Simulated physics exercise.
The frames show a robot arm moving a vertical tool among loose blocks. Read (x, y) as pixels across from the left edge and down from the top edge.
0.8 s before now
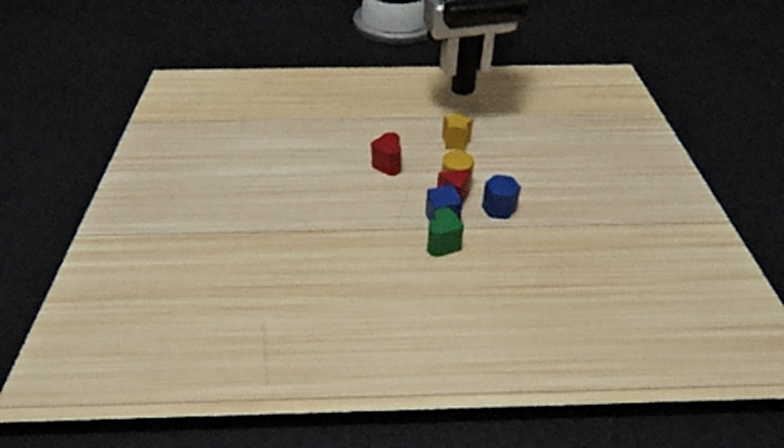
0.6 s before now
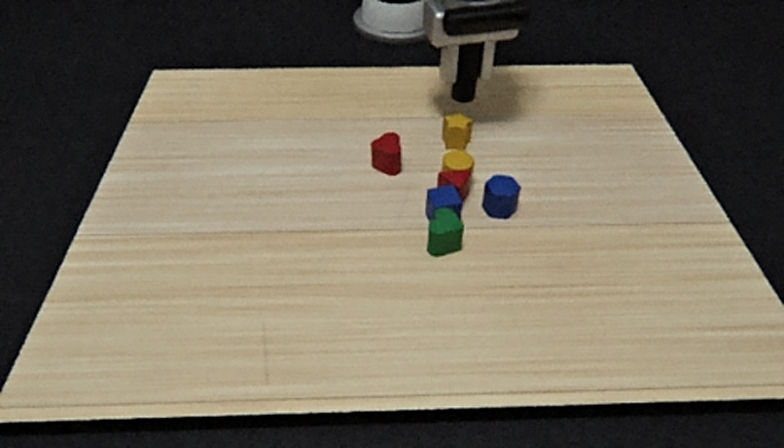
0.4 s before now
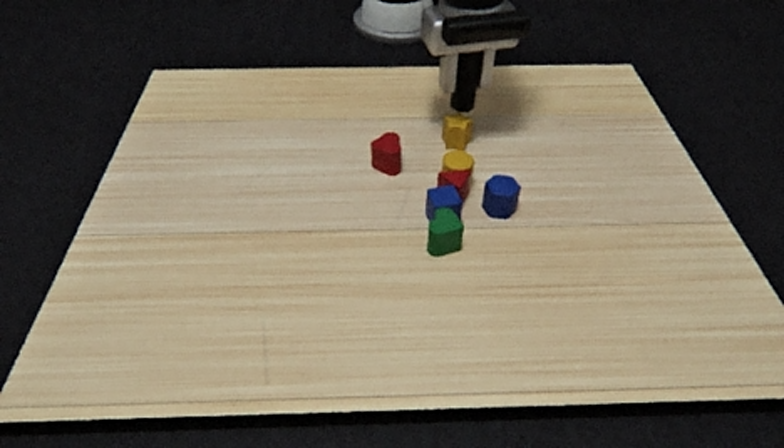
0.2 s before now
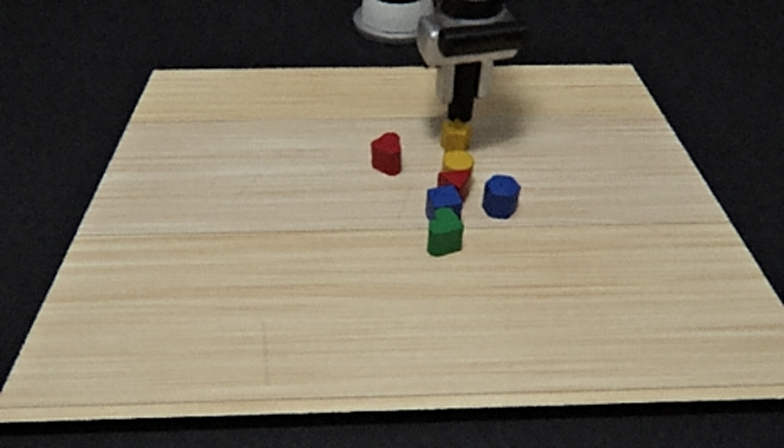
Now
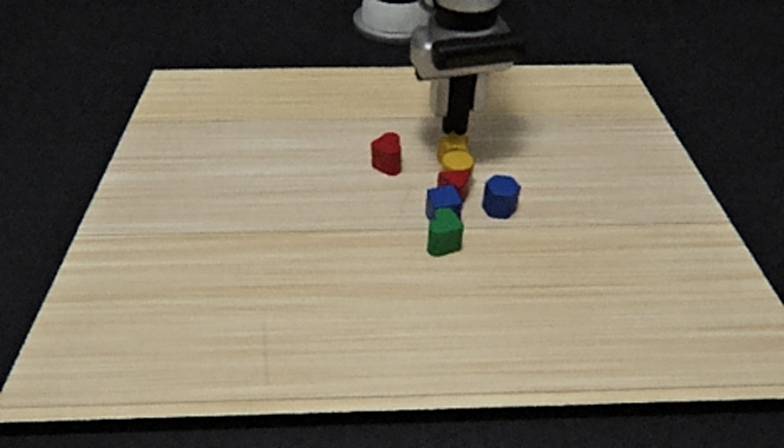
A robot arm with a dark vertical tool hangs over the far edge of a pale wooden board on a black surface, seen from the front and above. A yellow star, yellow round block, red triangle, blue block and green heart line up below it, with a red heart left and another blue block right. The tool moves slightly nearer, nudging the star toward the round block, while the camera stays still.
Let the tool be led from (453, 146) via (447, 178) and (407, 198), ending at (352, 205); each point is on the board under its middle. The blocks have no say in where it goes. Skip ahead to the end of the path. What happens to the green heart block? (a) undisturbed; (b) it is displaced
b.
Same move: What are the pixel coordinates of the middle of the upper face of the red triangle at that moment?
The middle of its upper face will lie at (477, 212).
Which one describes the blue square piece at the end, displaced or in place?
It shifts position.
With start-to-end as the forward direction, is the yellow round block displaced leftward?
Yes.
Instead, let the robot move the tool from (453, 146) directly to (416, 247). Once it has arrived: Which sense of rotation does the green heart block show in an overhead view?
Seen from above, counterclockwise.
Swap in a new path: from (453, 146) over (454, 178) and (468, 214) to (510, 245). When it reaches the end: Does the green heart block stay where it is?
No
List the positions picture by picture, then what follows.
In the first picture, tool's lower end at (463, 90); blue square piece at (445, 195); green heart block at (445, 221); yellow star at (458, 120); red triangle at (457, 176); yellow round block at (458, 159).
In the second picture, tool at (463, 97); blocks still.
In the third picture, tool at (462, 106); blocks still.
In the fourth picture, tool at (459, 117); yellow star at (457, 126).
In the fifth picture, tool at (454, 129); blue square piece at (445, 195); green heart block at (445, 221); yellow star at (455, 140); red triangle at (457, 176); yellow round block at (458, 159).
The first path, step by step. One third of the way, tool at (448, 162); blue square piece at (442, 197); yellow star at (448, 172), turned 35° anticlockwise; red triangle at (474, 206), turned 25° clockwise; yellow round block at (470, 187).
Two thirds of the way, tool at (407, 181); blue square piece at (441, 205), turned 15° clockwise; green heart block at (445, 229), turned 15° anticlockwise; yellow star at (443, 185), turned 65° anticlockwise; red triangle at (477, 212), turned 20° clockwise; yellow round block at (475, 193).
At the end, tool at (351, 188); blue square piece at (441, 205), turned 15° clockwise; green heart block at (445, 229), turned 15° anticlockwise; yellow star at (443, 185), turned 65° anticlockwise; red triangle at (477, 212), turned 20° clockwise; yellow round block at (475, 193).
